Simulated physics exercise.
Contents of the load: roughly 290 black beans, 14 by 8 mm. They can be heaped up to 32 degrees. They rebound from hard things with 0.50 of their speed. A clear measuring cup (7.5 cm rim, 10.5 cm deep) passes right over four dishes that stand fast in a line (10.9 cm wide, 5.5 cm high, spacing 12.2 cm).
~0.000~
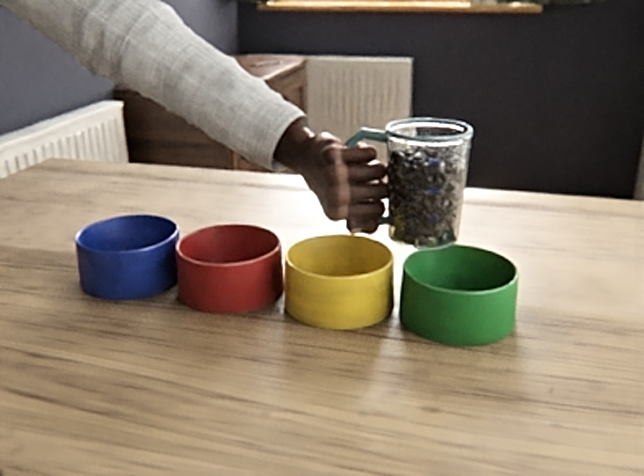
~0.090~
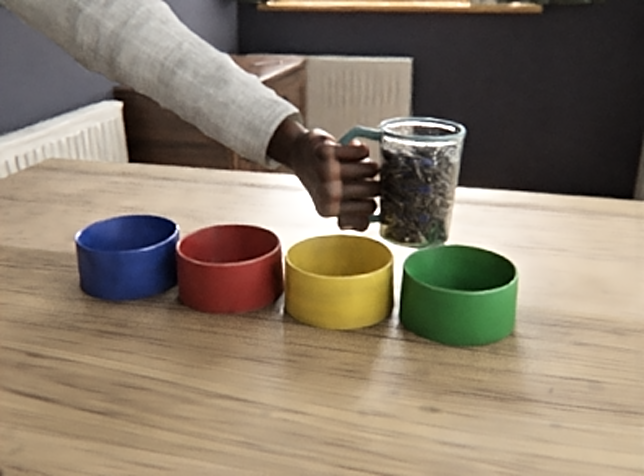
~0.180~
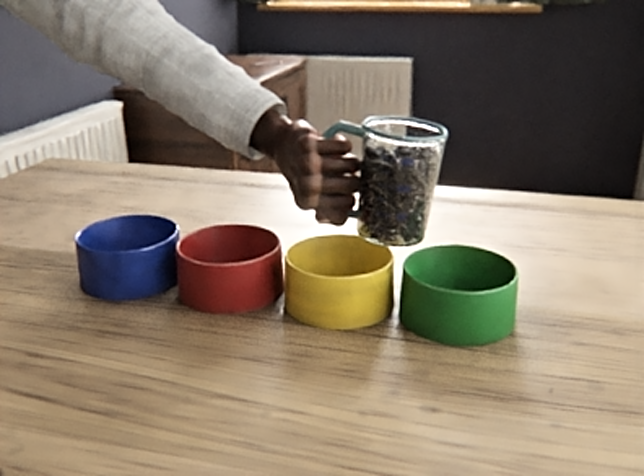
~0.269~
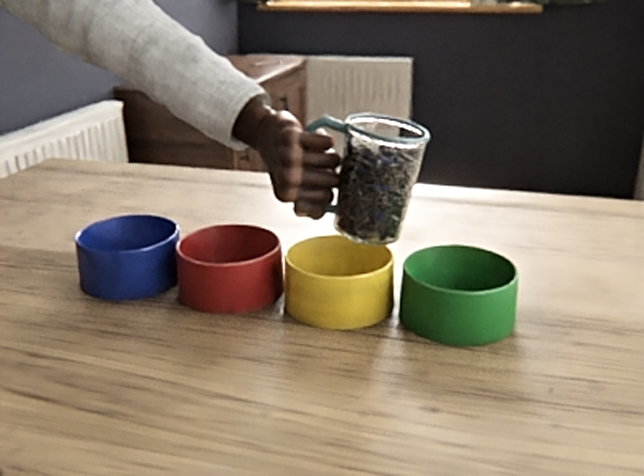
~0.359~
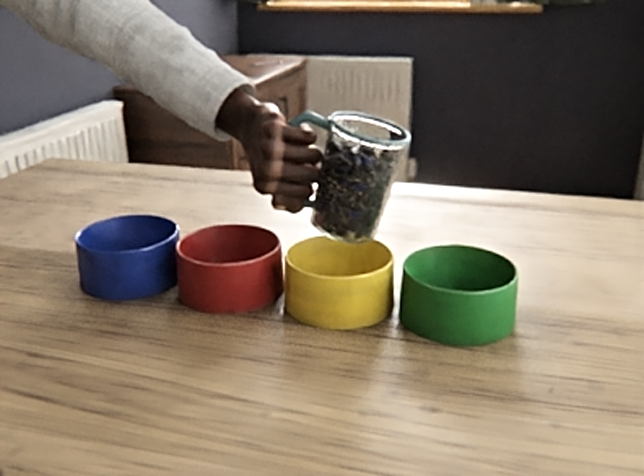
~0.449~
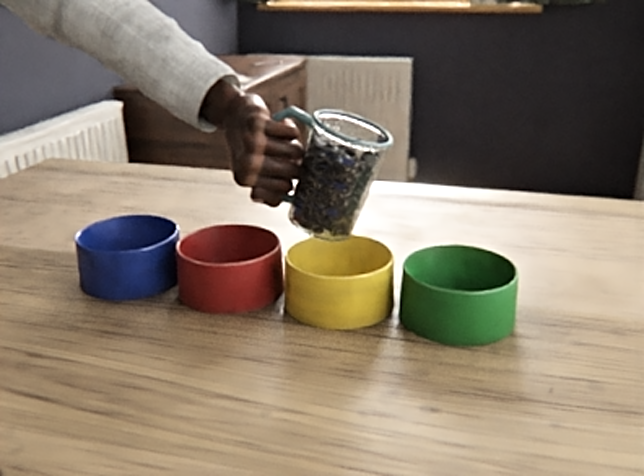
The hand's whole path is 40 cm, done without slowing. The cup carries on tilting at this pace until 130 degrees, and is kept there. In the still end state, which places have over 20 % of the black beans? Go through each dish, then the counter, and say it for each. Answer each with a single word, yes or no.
Red no, blue yes, green no, yellow no, counter no.
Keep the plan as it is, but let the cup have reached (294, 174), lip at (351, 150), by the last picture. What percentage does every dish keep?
The red dish keeps 0, the blue one 100, the green one 0 and the yellow one 0.
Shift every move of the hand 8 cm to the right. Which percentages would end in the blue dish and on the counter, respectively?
The blue dish would get 20 and the counter 40.
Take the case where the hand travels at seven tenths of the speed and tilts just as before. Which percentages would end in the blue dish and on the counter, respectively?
Shares - blue 90, counter 0.
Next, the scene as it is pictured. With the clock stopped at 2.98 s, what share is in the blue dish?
Estimate to date: Some 100 %.
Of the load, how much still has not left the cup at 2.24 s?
Roughly 90 in a hundred.
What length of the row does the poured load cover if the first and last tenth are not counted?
Roughly 6 centimetres.
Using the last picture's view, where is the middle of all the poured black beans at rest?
Roughly pixel (129, 257).
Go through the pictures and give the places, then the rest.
Cup at (426, 184), tilt 0 degrees, lip at (471, 131), moved 0.0 cm; middle of the pieces at (425, 193); green dish at (460, 267); yellow dish at (339, 255); red dish at (229, 243); blue dish at (128, 233), in the first frame.
Cup at (418, 183), tilt 2 degrees, lip at (464, 132), moved 0.8 cm; middle of the pieces at (417, 192), in the second frame.
Cup at (397, 182), tilt 6 degrees, lip at (446, 134), moved 2.7 cm; middle of the pieces at (396, 191), in the third frame.
Cup at (377, 180), tilt 10 degrees, lip at (427, 137), moved 4.7 cm; middle of the pieces at (375, 189), in the fourth frame.
Cup at (356, 179), tilt 14 degrees, lip at (409, 140), moved 6.7 cm; middle of the pieces at (354, 187), in the fifth frame.
Cup at (336, 177), tilt 19 degrees, lip at (390, 143), moved 8.8 cm; middle of the pieces at (333, 185); green dish at (460, 267); yellow dish at (339, 255); red dish at (229, 243); blue dish at (128, 233). The cup turns about 50 degrees a second and travels 23 cm a second, in the sixth frame.
After 1.52 s, tilt 70 degrees; cup holds 100 %.
After 2.24 s, tilt 104 degrees; cup holds 90 %, blue 10 %.
Then, at 2.98 s, tilt 130 degrees; cup holds 0 %, blue 100 %.
At rest (3.3 s), red 0 %, blue 100 %, green 0 %, yellow 0 %, counter 0 %.
